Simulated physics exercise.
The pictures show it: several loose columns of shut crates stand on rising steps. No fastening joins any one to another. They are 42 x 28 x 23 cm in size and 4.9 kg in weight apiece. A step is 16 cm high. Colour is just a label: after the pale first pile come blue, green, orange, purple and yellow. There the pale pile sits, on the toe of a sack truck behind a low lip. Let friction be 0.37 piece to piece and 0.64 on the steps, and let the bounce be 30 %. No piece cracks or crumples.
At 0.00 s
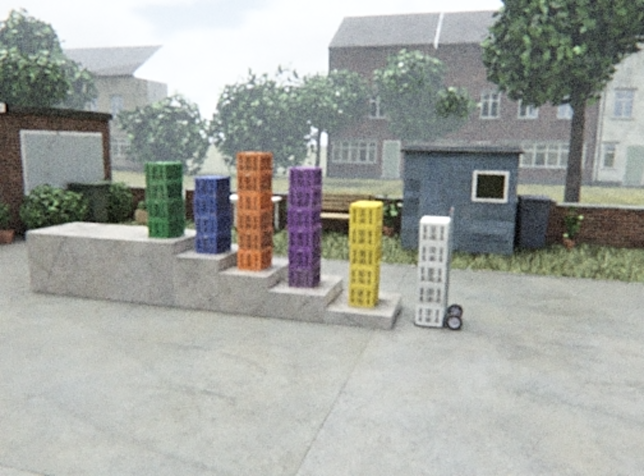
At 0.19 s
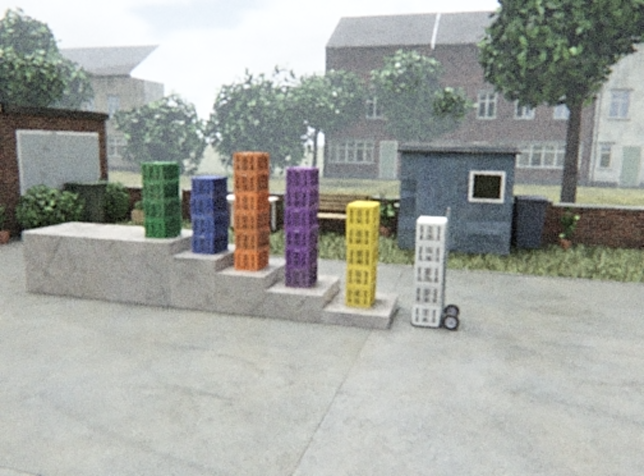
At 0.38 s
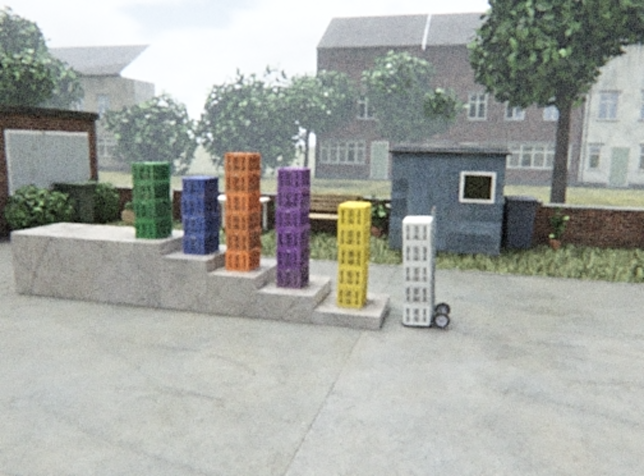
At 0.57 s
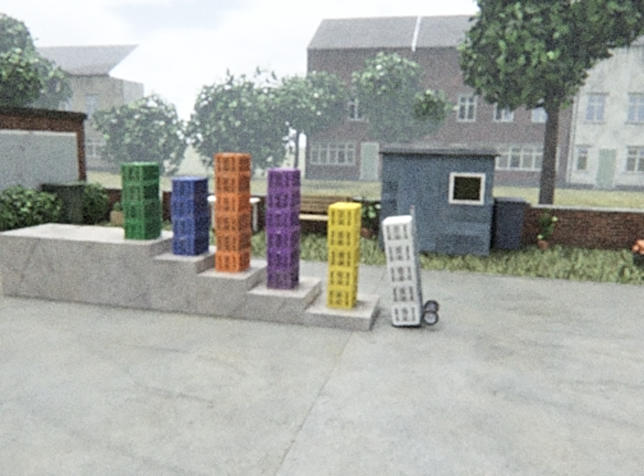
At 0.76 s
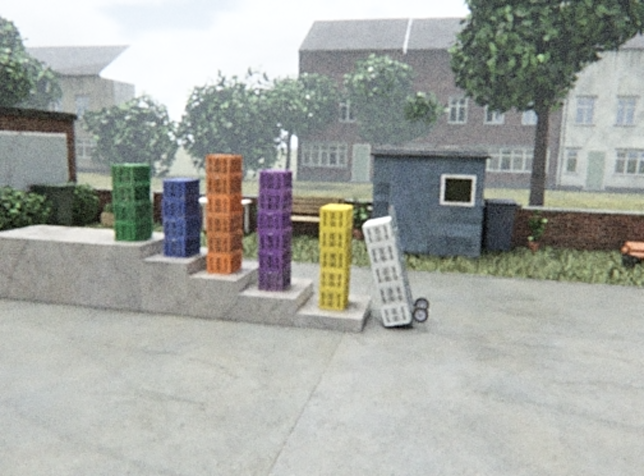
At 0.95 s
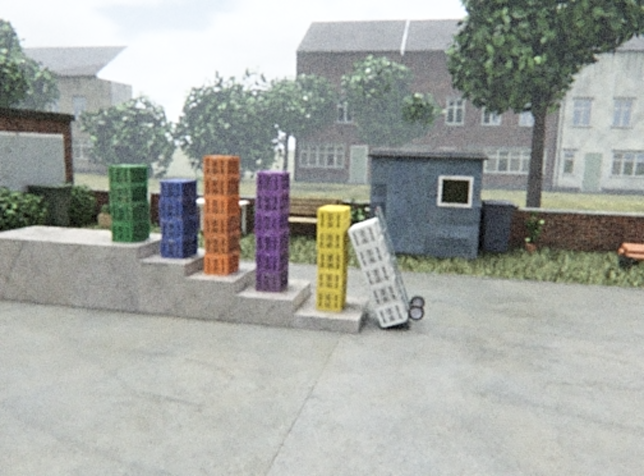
Five colored stacks of crates stood still on rising concrete steps, while beside them a white stack on a small hand truck stayed upright at first, then leaned steadily left toward the yellow stack.
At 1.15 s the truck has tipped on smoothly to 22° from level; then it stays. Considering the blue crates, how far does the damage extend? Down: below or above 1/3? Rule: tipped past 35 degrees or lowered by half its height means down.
Above.
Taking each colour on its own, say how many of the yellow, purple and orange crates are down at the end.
Counting by colour, yellow gives 5, purple gives 6 and orange gives 3.
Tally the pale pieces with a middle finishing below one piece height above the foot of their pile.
I count 1 in total.
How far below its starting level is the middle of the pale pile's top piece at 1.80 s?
About 10 cm.
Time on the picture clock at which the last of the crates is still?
5.0 s or so.
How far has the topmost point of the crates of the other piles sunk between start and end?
I'd say it's about 40 cm lower than before.
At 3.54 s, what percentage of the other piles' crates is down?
45 %.
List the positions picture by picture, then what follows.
In the first picture (places mark the middle of the side facing us; the camera pans a little), truck frame (450, 235) 0° forward; top blue crate (205, 188); top purple crate (301, 179); the rest undisturbed.
Truck frame (447, 235) 0° forward; top blue crate (202, 188), in the second picture.
Truck frame (433, 234) 3° forward; top blue crate (193, 188), in the third picture.
Truck frame (413, 232) 8° forward, top of the pale pile leaning 8°; top blue crate (182, 189); the rest undisturbed, in the fourth picture.
Truck frame (394, 232) 15° forward, top of the pale pile leaning 15°; top blue crate (173, 190); the rest undisturbed, in the fifth picture.
Truck frame (383, 232) 20° forward, top of the pale pile leaning 21°; top blue crate (171, 191); top orange crate (215, 167); the rest undisturbed, in the sixth picture.
After 1.80 s, 4 of the pale pile down; none of the 4 blue crates down (0 of 25 in all colours); top blue crate unmoved; top yellow crate leaning 12°.
After 2.68 s, 5 of the pale pile down; none of the 4 blue crates down (4 of 25 in all colours); top blue crate unmoved; top yellow crate leaning 29°, 13 cm lower.
After 3.54 s, 5 of the pale pile down; none of the 4 blue crates down (11 of 25 in all colours); top blue crate leaning 15°; top yellow crate leaning 45°, 28 cm lower.
After 4.46 s, 5 of the pale pile down; 3 of the 4 blue crates down (20 of 25 in all colours); top blue crate leaning 33°, 25 cm lower; top green crate leaning 56°, 40 cm lower.
At rest (5.4 s), 5 of the pale pile down; 3 of the 4 blue crates down (21 of 25 in all colours); top blue crate leaning 41°, 38 cm lower; top green crate upside down. That is 75 per cent. As the last picture would show them, middles, top blue crate near (104, 217), top green crate near (37, 224).
